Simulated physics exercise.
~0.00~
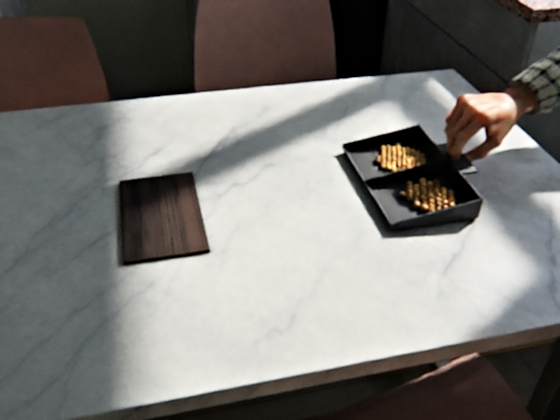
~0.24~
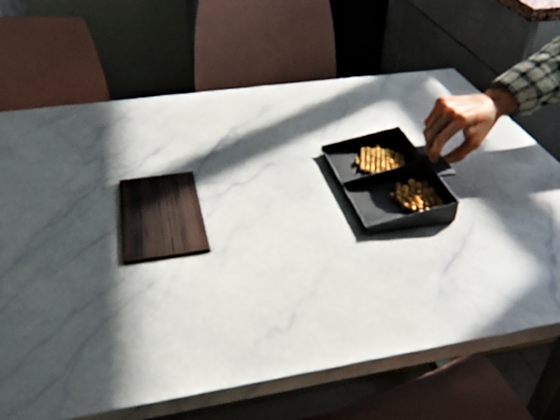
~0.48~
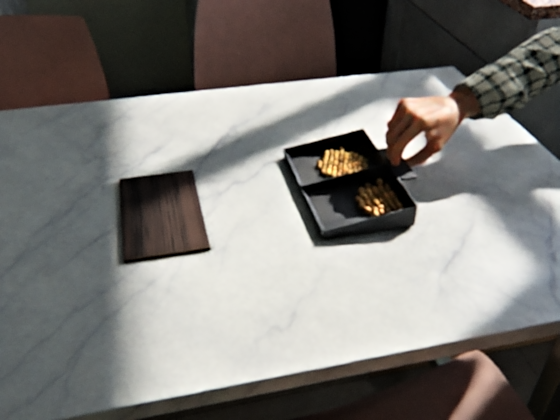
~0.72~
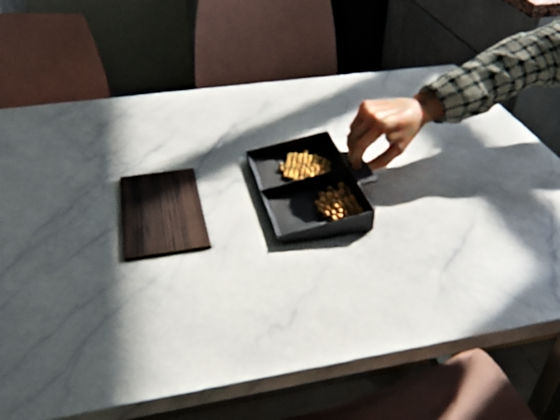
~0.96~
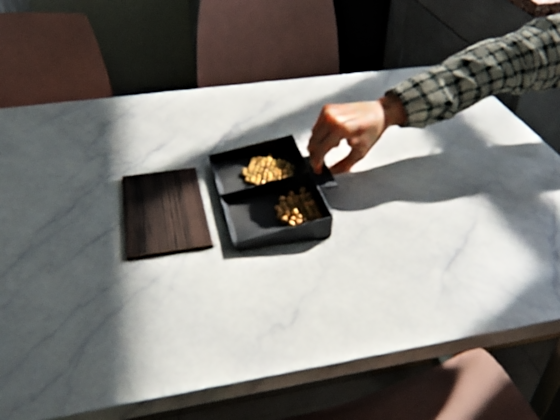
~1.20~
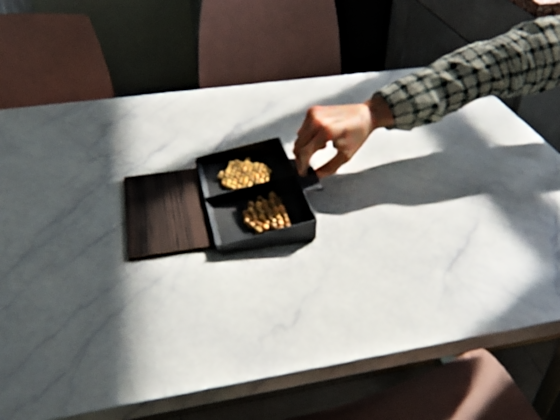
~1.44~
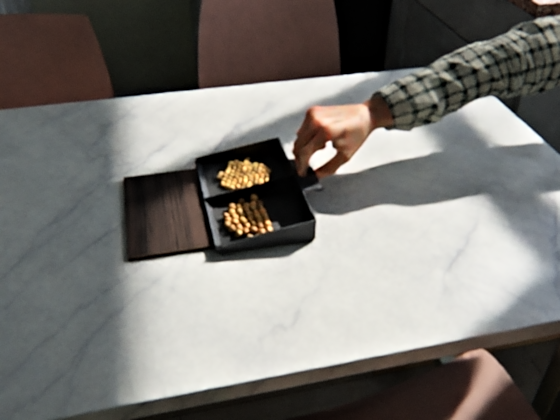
A hand in a dark-and-white checked sleeve grips the right side of a black divided tray on a pale marble-patterned table, seen from above at a slight sway, with brownish chairs around it. Small golden pieces sit in two heaps, one in each compartment, and a dark brown wooden board lies flat to the left. The hand slides the tray steadily leftward across the sunlit surface until it meets the board and stops. The pieces shift left inside their compartments, the nearer heap still sliding a little afterwards. Both heaps end up inside the tray, with the hand still holding it.
